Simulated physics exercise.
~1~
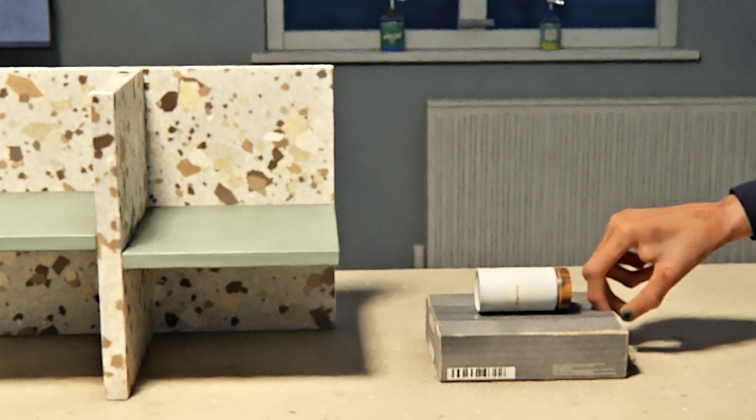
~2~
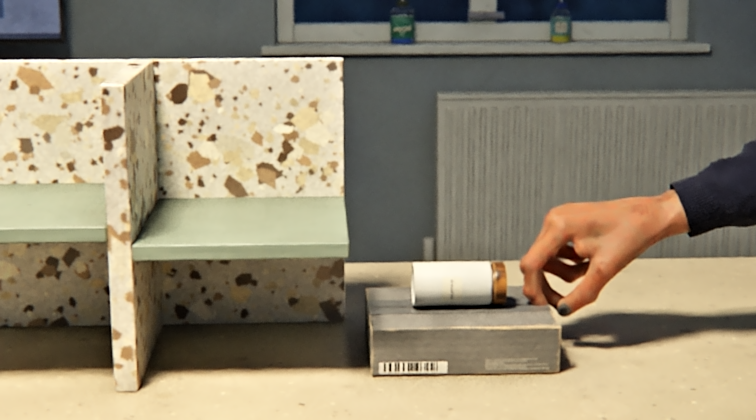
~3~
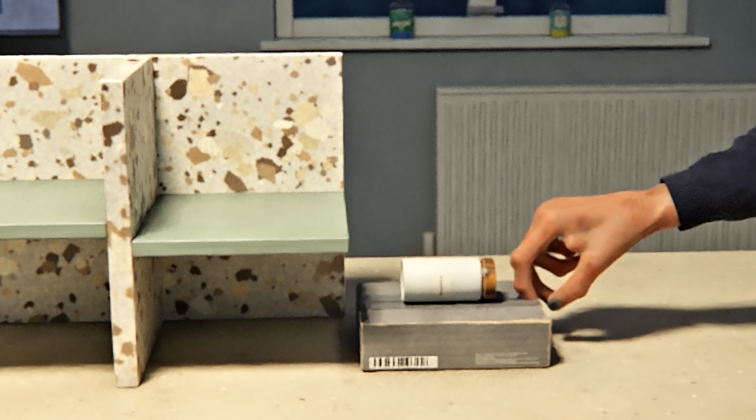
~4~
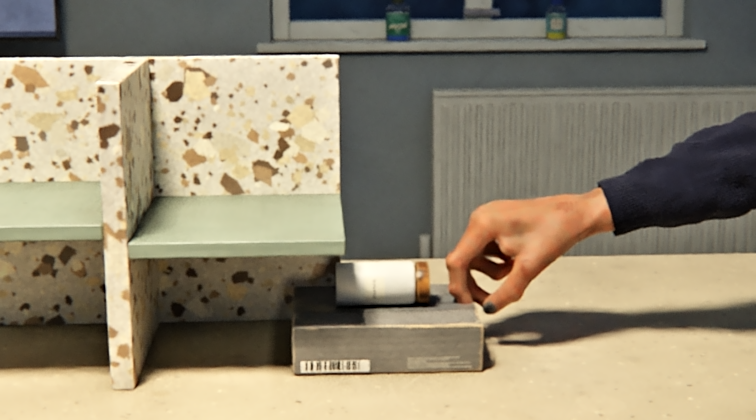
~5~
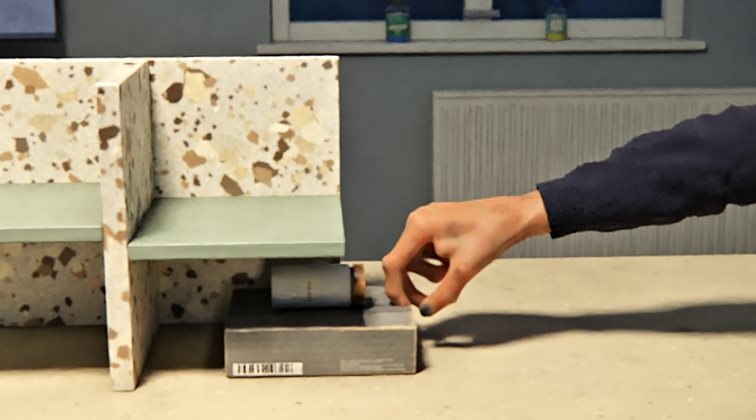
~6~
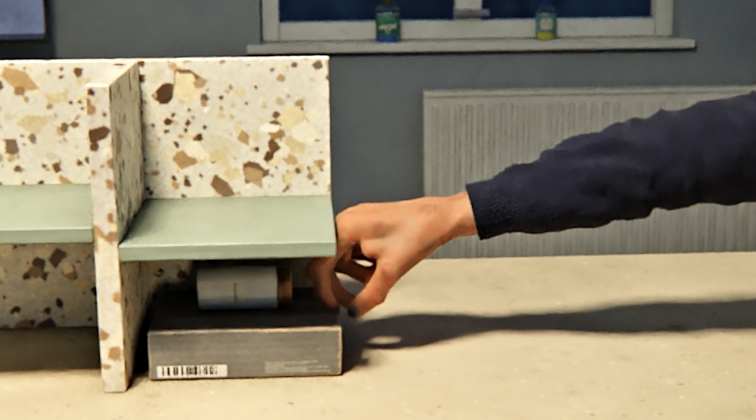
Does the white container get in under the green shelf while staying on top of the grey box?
Yes, the white container passes below the green shelf without being touched by it and is still lying on the grey box at the end.
